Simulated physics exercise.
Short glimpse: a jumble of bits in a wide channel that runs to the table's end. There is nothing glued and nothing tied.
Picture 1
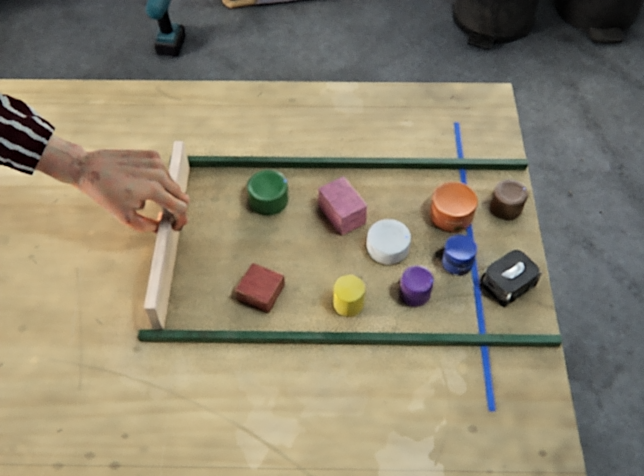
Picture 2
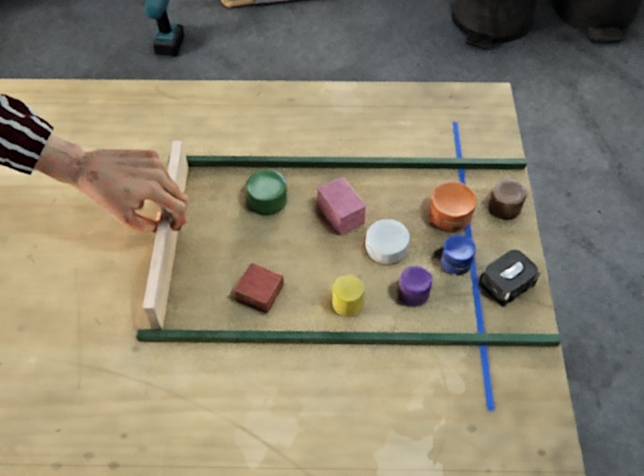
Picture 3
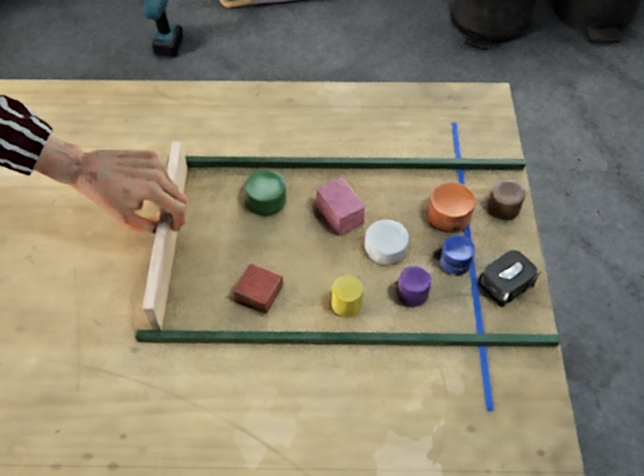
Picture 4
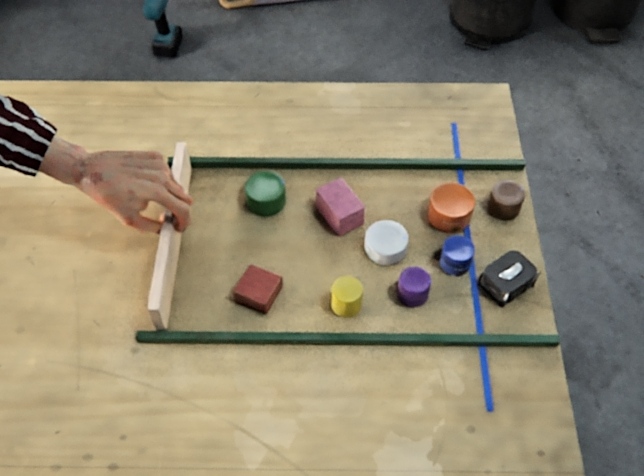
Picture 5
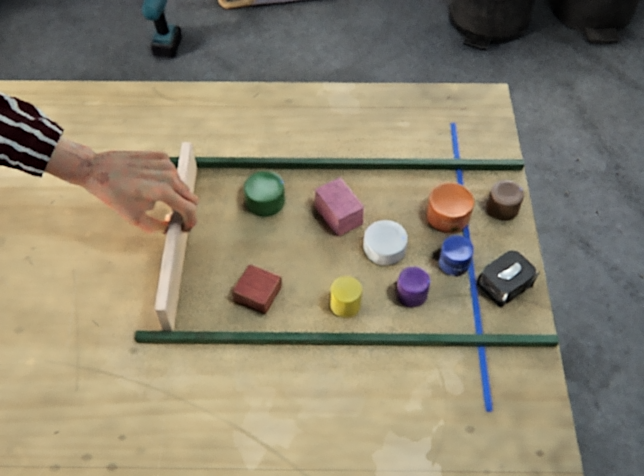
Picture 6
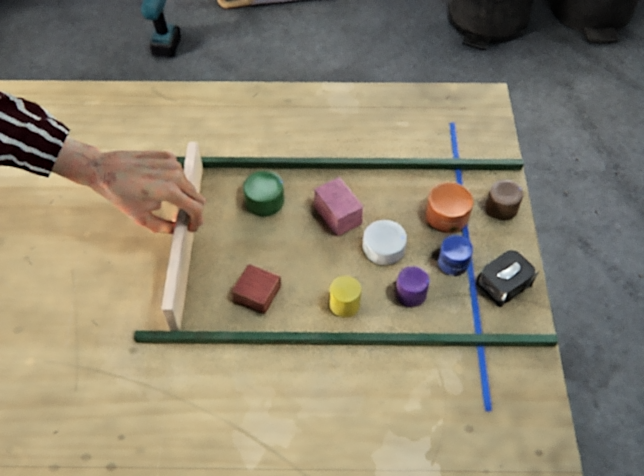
Hand sliding a wooden board slightly right between green rails, while the scattered coloured lids, blocks and black case stay still.
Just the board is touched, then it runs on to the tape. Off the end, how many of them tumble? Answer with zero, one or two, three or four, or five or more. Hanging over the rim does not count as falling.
One or two.
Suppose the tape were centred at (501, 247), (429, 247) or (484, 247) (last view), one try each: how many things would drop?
Floor tally per try: 5 / 0 / 3.
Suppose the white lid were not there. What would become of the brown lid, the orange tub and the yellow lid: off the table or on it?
Brown lid: Over the edge; orange tub: Still there; yellow lid: Still there.
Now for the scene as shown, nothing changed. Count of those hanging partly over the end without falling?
That'd be 1.
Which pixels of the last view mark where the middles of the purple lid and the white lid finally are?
The first sits around (528, 290), while the other sits around (491, 252).
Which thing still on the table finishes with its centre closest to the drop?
Foremost is the orange tub.
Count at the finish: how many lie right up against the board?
In contact: 5.
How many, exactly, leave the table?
The figure is 2, exactly.
Early on, none off yet; brown lid at rest near (504, 200); black case at rest near (506, 278); blue tub at rest near (455, 256).
A while later, none off yet; brown lid travelled about its own width near (526, 197); black case travelled a little near (521, 276); blue tub travelled about its own width near (487, 259).
Finally, the number that fall off is one or two; lost, black case and brown lid.
